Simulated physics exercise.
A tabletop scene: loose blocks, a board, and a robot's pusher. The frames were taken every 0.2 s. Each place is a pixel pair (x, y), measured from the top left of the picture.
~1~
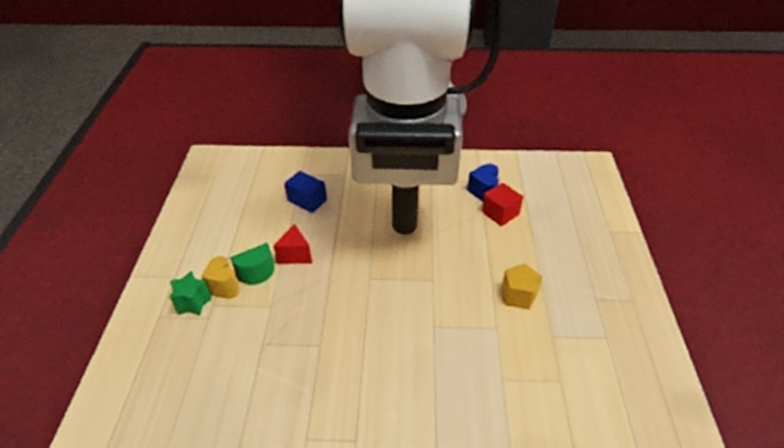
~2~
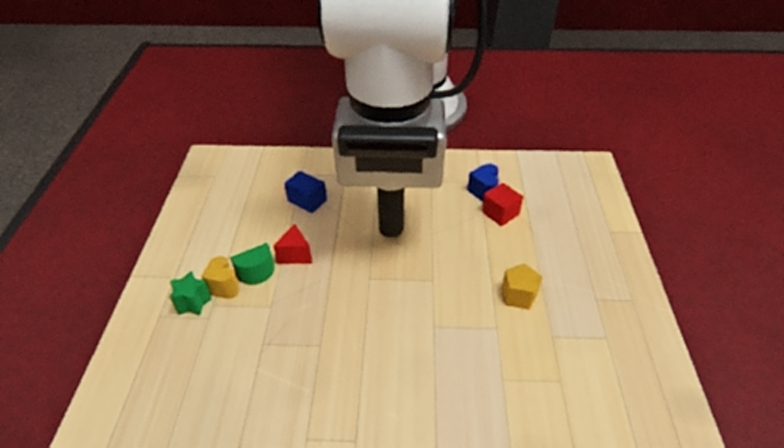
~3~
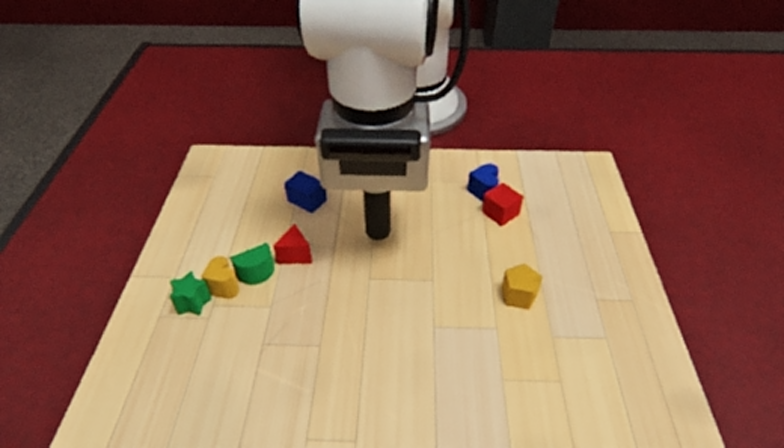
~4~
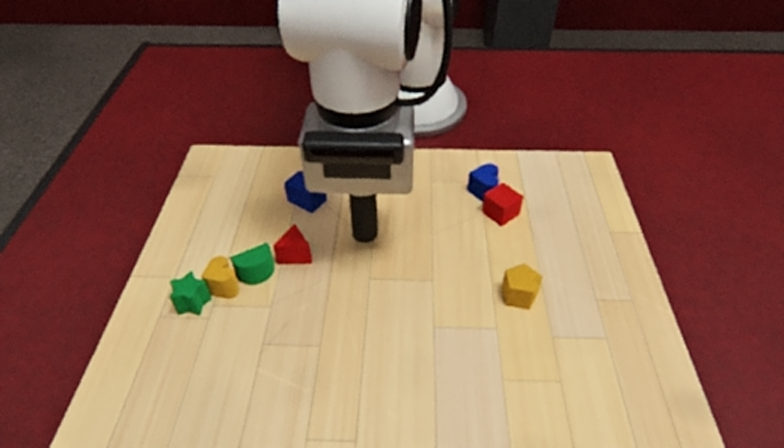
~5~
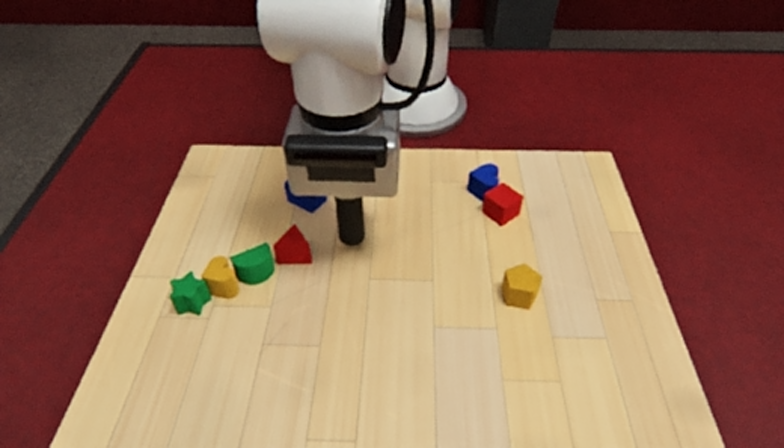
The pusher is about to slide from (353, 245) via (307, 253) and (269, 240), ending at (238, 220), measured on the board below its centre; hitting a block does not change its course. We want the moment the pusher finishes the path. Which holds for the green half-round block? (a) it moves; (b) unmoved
I choose a.
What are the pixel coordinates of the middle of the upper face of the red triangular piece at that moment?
Pixel (234, 228).
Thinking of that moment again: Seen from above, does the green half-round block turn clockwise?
No - that is not the case.
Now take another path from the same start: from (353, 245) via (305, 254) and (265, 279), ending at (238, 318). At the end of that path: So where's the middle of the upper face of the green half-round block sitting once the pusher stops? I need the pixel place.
In the picture, that point is around (228, 253).
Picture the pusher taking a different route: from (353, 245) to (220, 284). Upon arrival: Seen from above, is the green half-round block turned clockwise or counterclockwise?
From above, it turns counterclockwise.
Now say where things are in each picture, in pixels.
Pusher tip at (405, 227); block tops, yellow heart block at (218, 269); green half-round block at (252, 256); red triangular piece at (292, 238); blue oblong block at (304, 182), in the first frame.
Pusher at (391, 230); blocks unchanged, in the second frame.
Pusher at (378, 232); blocks unchanged, in the third frame.
Pusher at (365, 235); blocks unchanged, in the fourth frame.
Pusher at (352, 238); yellow heart block at (218, 269); green half-round block at (252, 256); red triangular piece at (292, 238); blue oblong block hidden, in the fifth frame.
What follows on the original path. One third of the way, pusher at (305, 245); yellow heart block at (214, 271); green half-round block at (245, 256), turned 20° anticlockwise; red triangular piece at (278, 238), turned 15° clockwise.
Two thirds of the way, pusher at (266, 232); yellow heart block at (214, 271); green half-round block at (241, 255), turned 40° anticlockwise; red triangular piece at (240, 229).
At the end, pusher at (236, 213); yellow heart block at (214, 271); green half-round block at (241, 255), turned 40° anticlockwise; red triangular piece at (234, 228), turned 20° anticlockwise; blue oblong block in place.
